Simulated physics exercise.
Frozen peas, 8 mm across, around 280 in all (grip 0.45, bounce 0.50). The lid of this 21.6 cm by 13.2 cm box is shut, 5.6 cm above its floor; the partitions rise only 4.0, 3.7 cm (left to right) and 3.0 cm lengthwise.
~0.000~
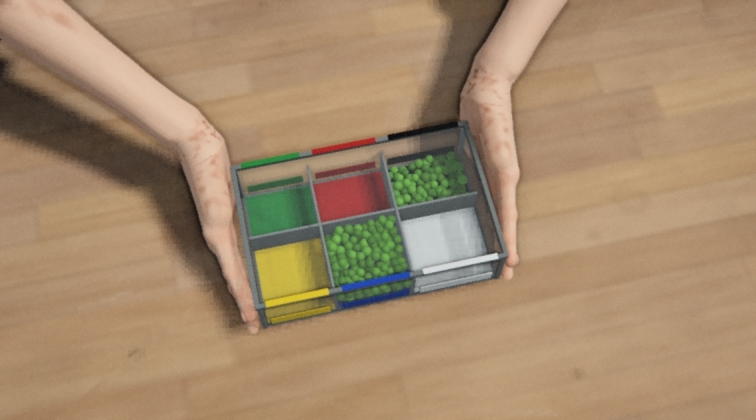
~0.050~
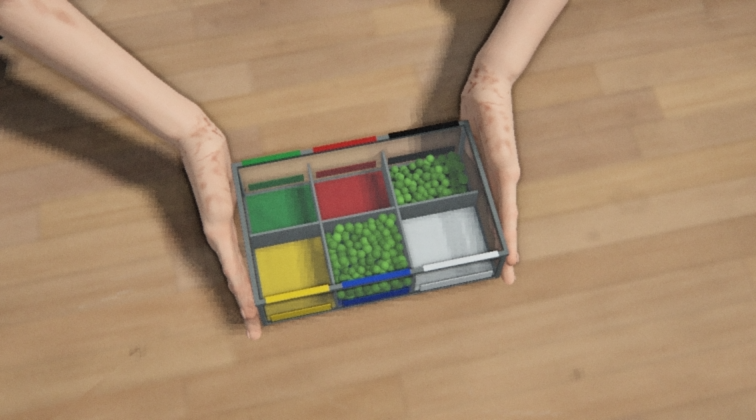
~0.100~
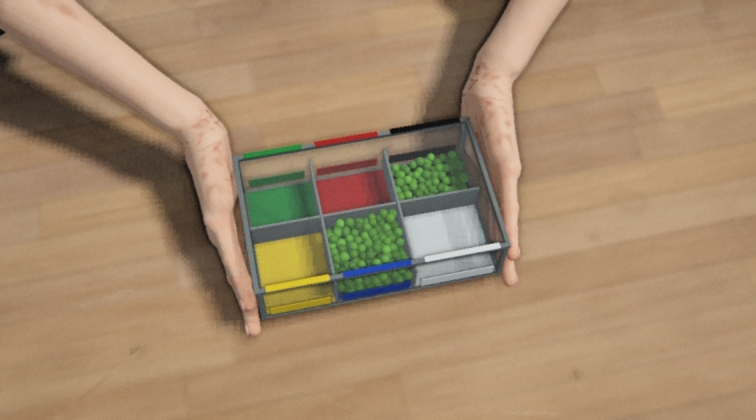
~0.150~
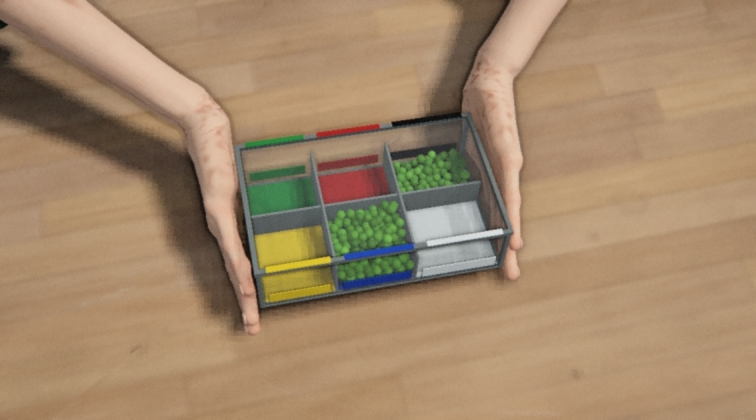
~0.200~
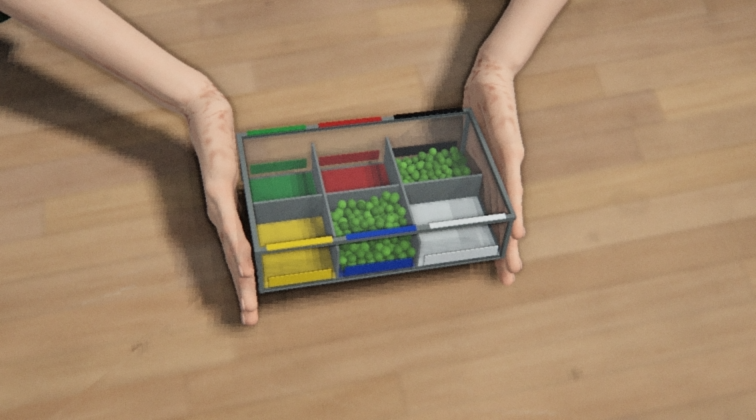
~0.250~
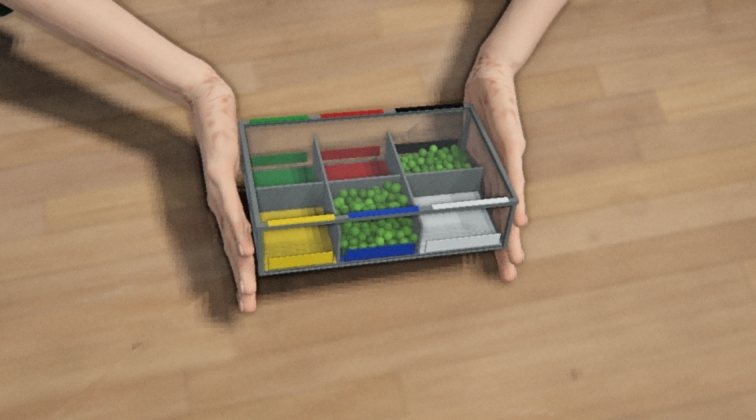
Two hands tilting a clear divided box with colored compartments above a wooden floor, green peas sitting in the blue and black sections.
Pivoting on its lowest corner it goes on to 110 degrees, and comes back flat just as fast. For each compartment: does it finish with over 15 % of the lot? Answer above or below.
Red: Above, blue: Below, green: Below, yellow: Below, white: Below, black: Above.
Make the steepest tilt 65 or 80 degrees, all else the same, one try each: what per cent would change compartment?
Some 20 and 40 per cent.
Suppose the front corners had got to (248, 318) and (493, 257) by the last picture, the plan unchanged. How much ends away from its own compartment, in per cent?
In that case some 40 per cent.
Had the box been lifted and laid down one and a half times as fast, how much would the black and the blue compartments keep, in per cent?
Then: Black 65, blue 0.
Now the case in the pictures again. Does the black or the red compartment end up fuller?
It is the black one.
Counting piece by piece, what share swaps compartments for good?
About 70 per cent.
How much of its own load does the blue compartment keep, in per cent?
Some 0 per cent.
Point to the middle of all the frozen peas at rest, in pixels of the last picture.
Around (412, 179).
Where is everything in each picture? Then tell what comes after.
The first picture shows box tilt 0 degrees, front corners at (259, 305) and (503, 254); blue 70 %, black 30 %.
The second picture shows box tilt 1 degrees, front corners at (259, 301) and (504, 252).
The third picture shows box tilt 5 degrees, front corners at (259, 290) and (505, 244), lowest corner right back.
The fourth picture shows box tilt 11 degrees, front corners at (259, 271) and (508, 230), lowest corner right back.
The fifth picture shows box tilt 17 degrees, front corners at (259, 249) and (511, 216), lowest corner right back.
The sixth picture shows box tilt 23 degrees, front corners at (261, 225) and (513, 200), lowest corner right back; blue 70 %, black 30 %. The box's pace is about 120 degrees a second.
After 1.08 s, tilt 109 degrees; red 30 %, blue 15 %, black 55 %.
After 1.63 s, tilt 47 degrees; red 35 %, black 65 %.
After 2.24 s, tilt 0 degrees; red 35 %, black 65 %.
By 2.8 s all is still; red 35 %, blue 0 %, green 0 %, yellow 0 %, white 0 %, black 65 %.
